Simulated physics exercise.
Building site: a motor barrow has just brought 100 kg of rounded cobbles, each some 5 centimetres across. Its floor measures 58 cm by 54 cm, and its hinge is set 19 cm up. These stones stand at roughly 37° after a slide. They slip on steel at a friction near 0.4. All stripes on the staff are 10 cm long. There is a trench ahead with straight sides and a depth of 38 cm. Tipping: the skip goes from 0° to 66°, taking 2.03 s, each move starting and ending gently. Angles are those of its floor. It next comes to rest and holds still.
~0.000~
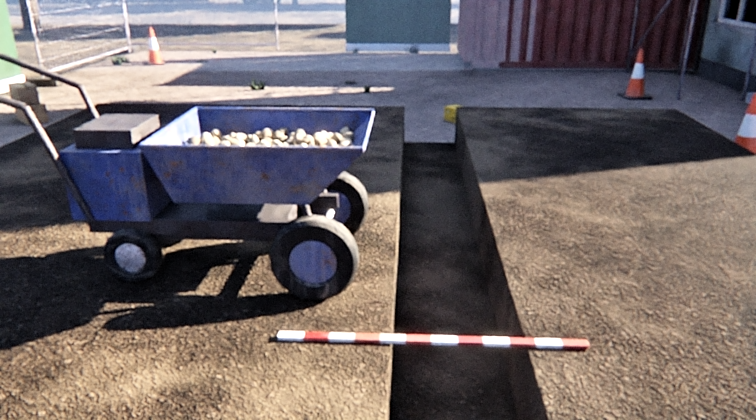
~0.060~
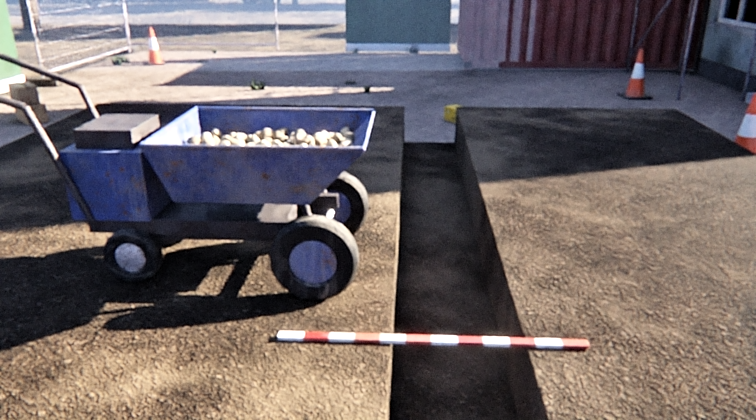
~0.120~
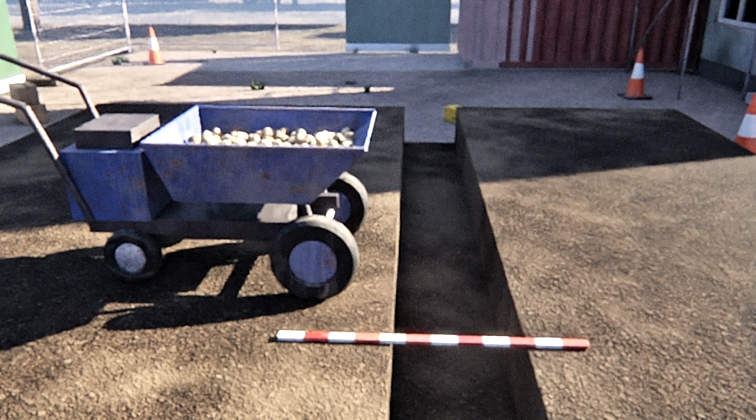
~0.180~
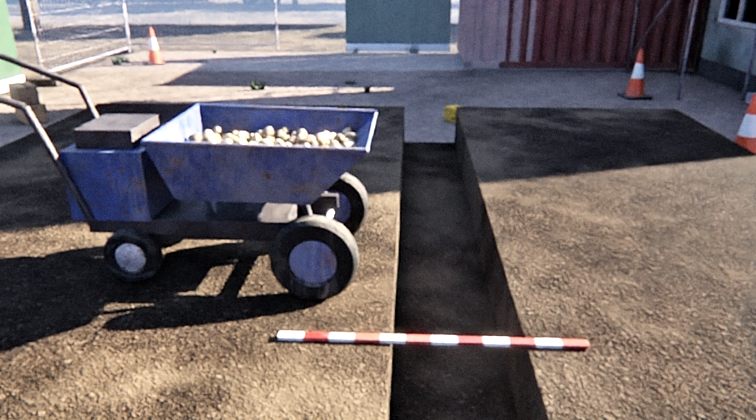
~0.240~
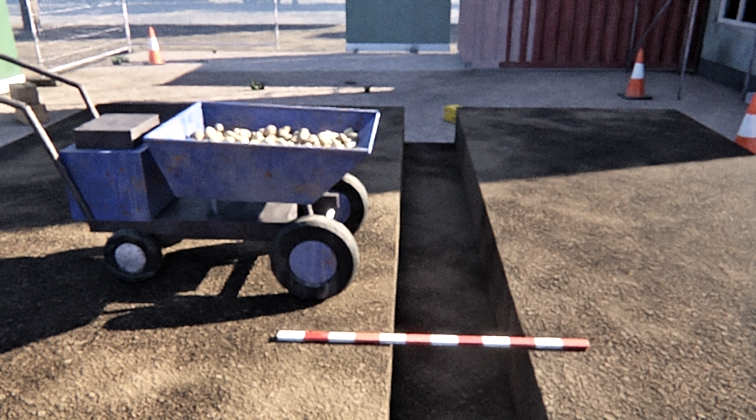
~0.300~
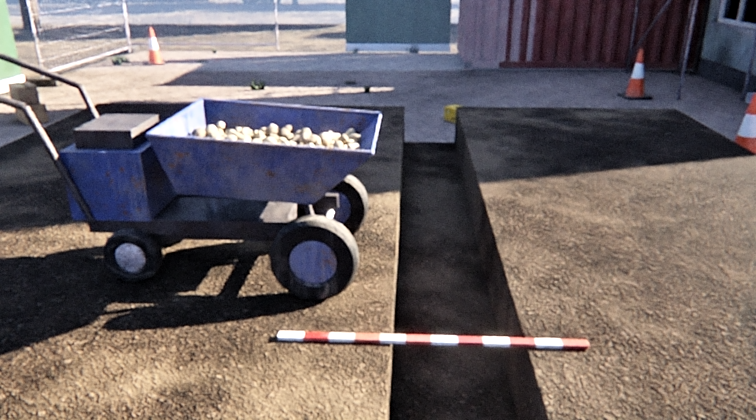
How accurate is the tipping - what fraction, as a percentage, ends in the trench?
Close to 98 in every hundred.
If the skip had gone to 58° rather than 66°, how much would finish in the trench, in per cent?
I'd expect around 90 in a hundred.
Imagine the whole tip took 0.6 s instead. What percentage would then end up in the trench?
About 75%.
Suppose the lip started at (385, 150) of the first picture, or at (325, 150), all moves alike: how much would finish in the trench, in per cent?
Estimates: 80 % then 100 %.
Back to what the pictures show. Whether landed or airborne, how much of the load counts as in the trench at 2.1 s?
Some 50 per cent.
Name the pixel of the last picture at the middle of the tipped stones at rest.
Somewhere around (467, 326) in the last picture.
After 1.5 s the floor is at 56°; 100 % in the skip; the foremost stones are at (434, 201).
After 2.1 s the floor is at 66°; 47 % in the skip, 52 % in the trench, 1 % past the trench; the foremost stones are at (515, 275).
After 2.5 s the floor is at 66°; 19 % in the skip, 79 % in the trench, 2 % past the trench; the foremost stones are at (553, 271).
After 4.4 s the floor is at 66°; 0 % in the skip, 98 % in the trench, 2 % past the trench; the foremost stones are at (568, 282).
